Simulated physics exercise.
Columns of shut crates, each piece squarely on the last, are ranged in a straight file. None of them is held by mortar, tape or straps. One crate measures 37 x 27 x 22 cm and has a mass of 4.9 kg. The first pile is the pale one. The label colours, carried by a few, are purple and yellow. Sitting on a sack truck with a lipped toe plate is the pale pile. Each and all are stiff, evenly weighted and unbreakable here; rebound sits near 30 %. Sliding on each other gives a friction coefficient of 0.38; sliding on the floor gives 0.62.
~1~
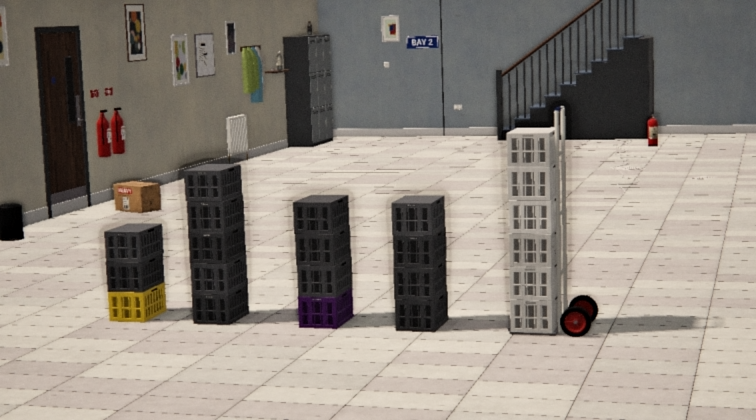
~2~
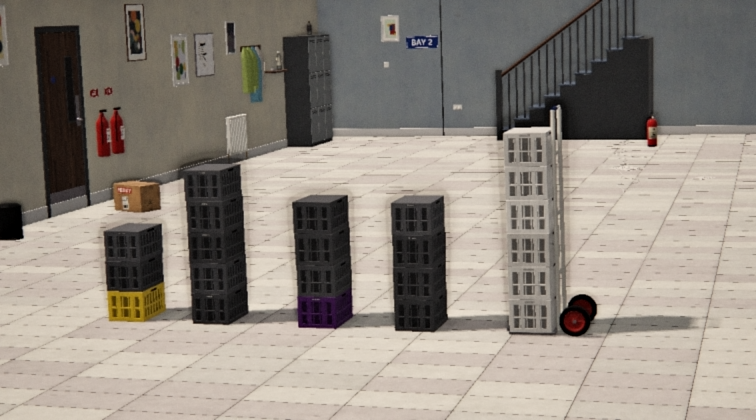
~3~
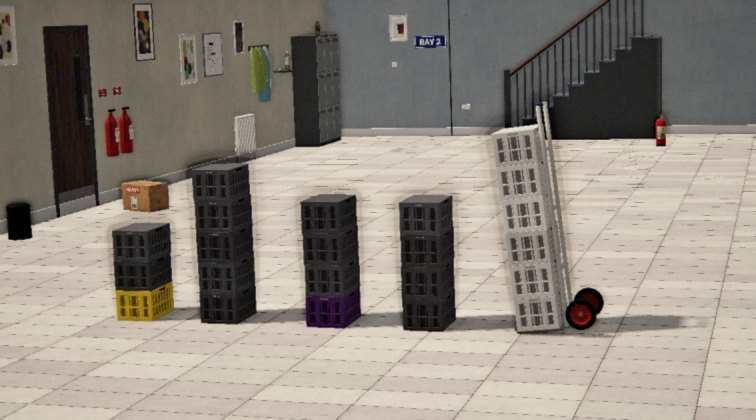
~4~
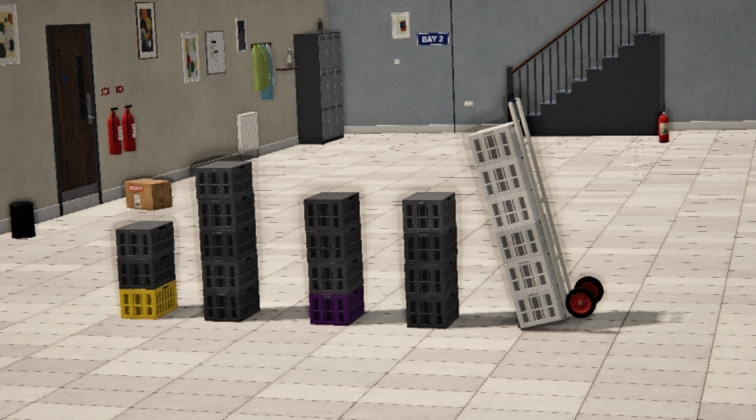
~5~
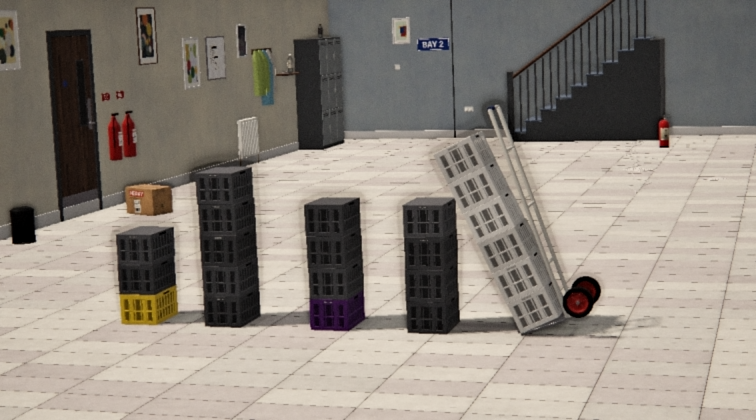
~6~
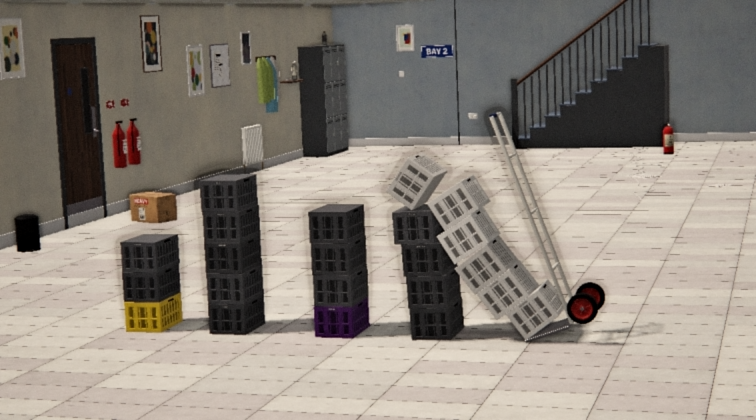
In a tiled hall, a hand truck tilts left and its pale crates lean into dark ones.
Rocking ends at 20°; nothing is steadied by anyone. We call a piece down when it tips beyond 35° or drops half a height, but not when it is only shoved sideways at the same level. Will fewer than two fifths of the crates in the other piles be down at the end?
No.
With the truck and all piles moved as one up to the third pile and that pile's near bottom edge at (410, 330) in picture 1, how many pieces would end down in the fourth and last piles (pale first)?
Counts down: Fourth 0; last 0.
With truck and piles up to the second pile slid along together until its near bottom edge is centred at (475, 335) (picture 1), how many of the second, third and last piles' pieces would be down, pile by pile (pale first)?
Down by pile: Second 4, third 2, last 0.
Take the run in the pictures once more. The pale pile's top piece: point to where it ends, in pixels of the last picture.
The top piece finishes near (281, 258).
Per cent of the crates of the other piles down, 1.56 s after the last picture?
By then 45 %.
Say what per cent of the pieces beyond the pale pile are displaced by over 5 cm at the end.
Answer: 90 %.
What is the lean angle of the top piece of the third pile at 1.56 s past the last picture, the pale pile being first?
I'd say it's at some 10° by then.
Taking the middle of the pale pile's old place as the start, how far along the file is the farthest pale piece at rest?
About 190 cm along.
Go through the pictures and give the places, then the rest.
In the first frame (places mark the middle of the side facing us), truck frame (557, 155) 0° forward; purple crate (317, 313); yellow crate (126, 307); the rest undisturbed.
The second frame shows truck frame (554, 155) 1° forward; yellow crate (125, 307).
The third frame shows truck frame (544, 151) 7° forward, top of the pale pile leaning 7°; yellow crate (134, 306); the rest undisturbed.
The fourth frame shows truck frame (522, 145) 14° forward, top of the pale pile leaning 14°; purple crate (328, 310); the rest undisturbed.
The fifth frame shows truck frame (505, 151) 19° forward, top of the pale pile leaning 25°; yellow crate (138, 310); the rest undisturbed.
The sixth frame shows truck frame (507, 158) 20° forward, top of the pale pile leaning 54°; purple crate (333, 323); yellow crate (143, 317); 3 disturbed, none down.
Then, 0.60 s after the last picture, 6 of the pale pile down; none of the 16 other crates down, 7 disturbed.
Then, 1.56 s after the last picture, 6 of the pale pile down; 7 of the 16 other crates down; purple crate leaning 42°.
At rest, 6 of the pale pile down; 12 of the 16 other crates down; purple crate leaning 42°; yellow crate unmoved. That is 75 per cent. As the last picture would show them, middles, purple crate near (327, 307), yellow crate near (153, 312).
